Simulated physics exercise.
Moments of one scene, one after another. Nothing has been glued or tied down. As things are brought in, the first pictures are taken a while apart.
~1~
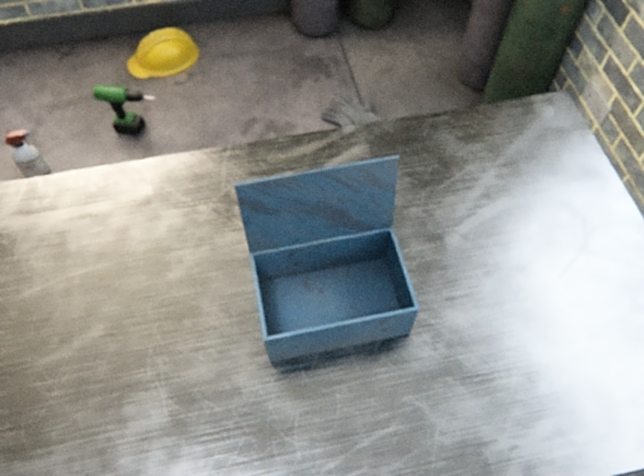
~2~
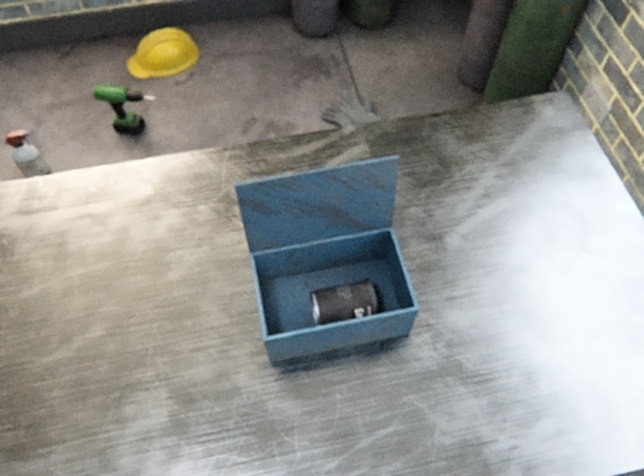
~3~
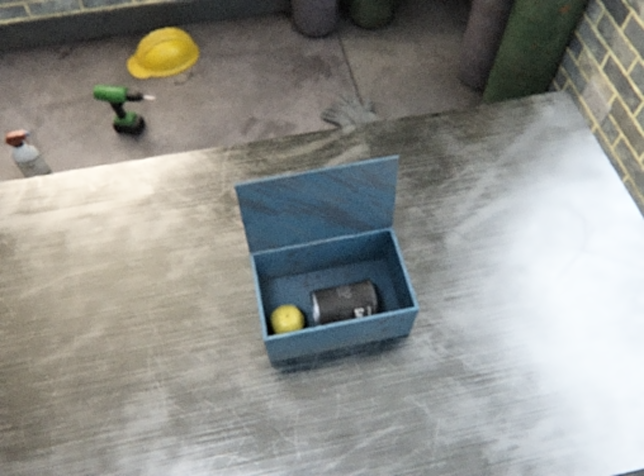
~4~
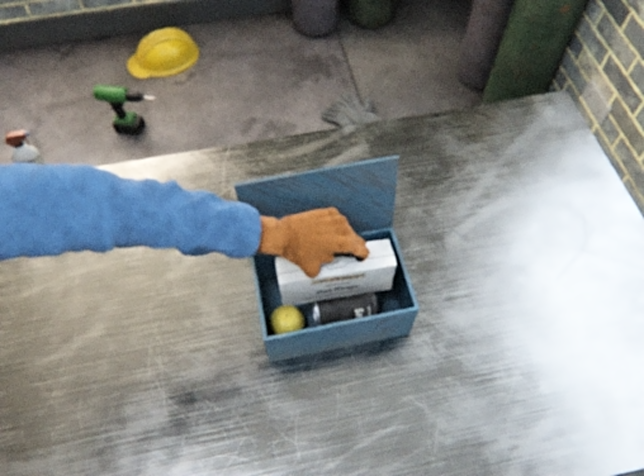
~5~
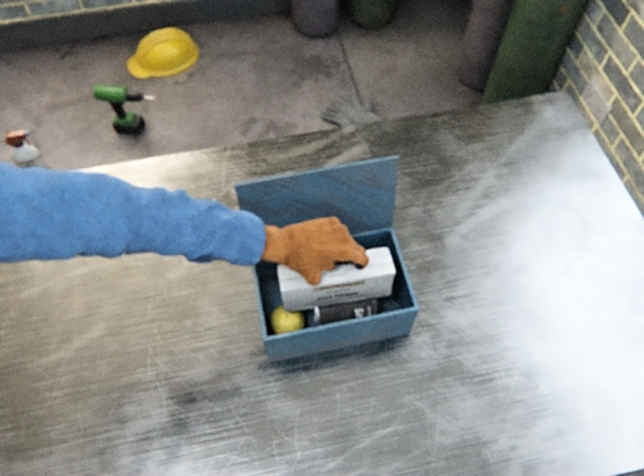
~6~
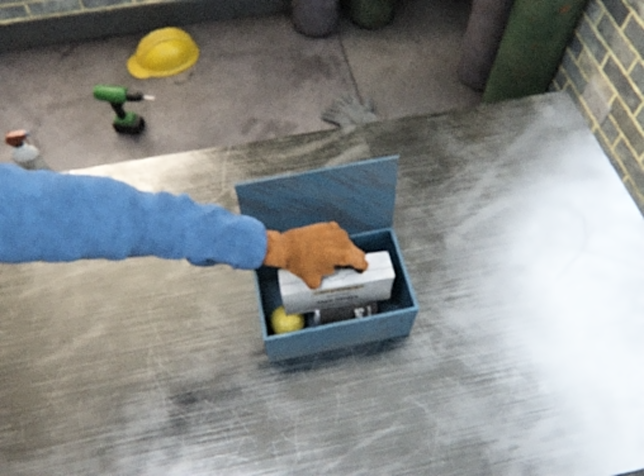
A blue box sat open and empty on a metal table, then held a black tin and a yellow ball, before a gloved hand from the left lowered a white packet slightly inside.
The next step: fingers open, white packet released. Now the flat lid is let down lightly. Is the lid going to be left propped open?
I'd say the lid ends up open there.
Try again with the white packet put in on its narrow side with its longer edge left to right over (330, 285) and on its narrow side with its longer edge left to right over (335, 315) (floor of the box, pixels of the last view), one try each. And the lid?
Trial 1: Lid lowered. Trial 2: Lid propped open.
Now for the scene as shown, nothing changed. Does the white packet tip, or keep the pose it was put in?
By the end the white packet has leaned over.
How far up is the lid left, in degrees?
I'd put it at roughly 45°.
Then, 0.50 s later than the last frame, white packet tilted by 38° near (327, 265).
Then, 1.20 s later than the last frame, lid starting down; white packet tilted by 53° near (328, 270).
Then, 1.50 s later than the last frame, lid 65° above the rim; white packet tilted by 53° near (328, 270).
Then, 1.70 s later than the last frame, lid 47° above the rim; white packet tilted by 53° near (328, 270).
When it is over, lid 43° above the rim; lying over in the box, white packet; the other 2 as before. End places, in pixels of the last picture, white packet near (328, 270).
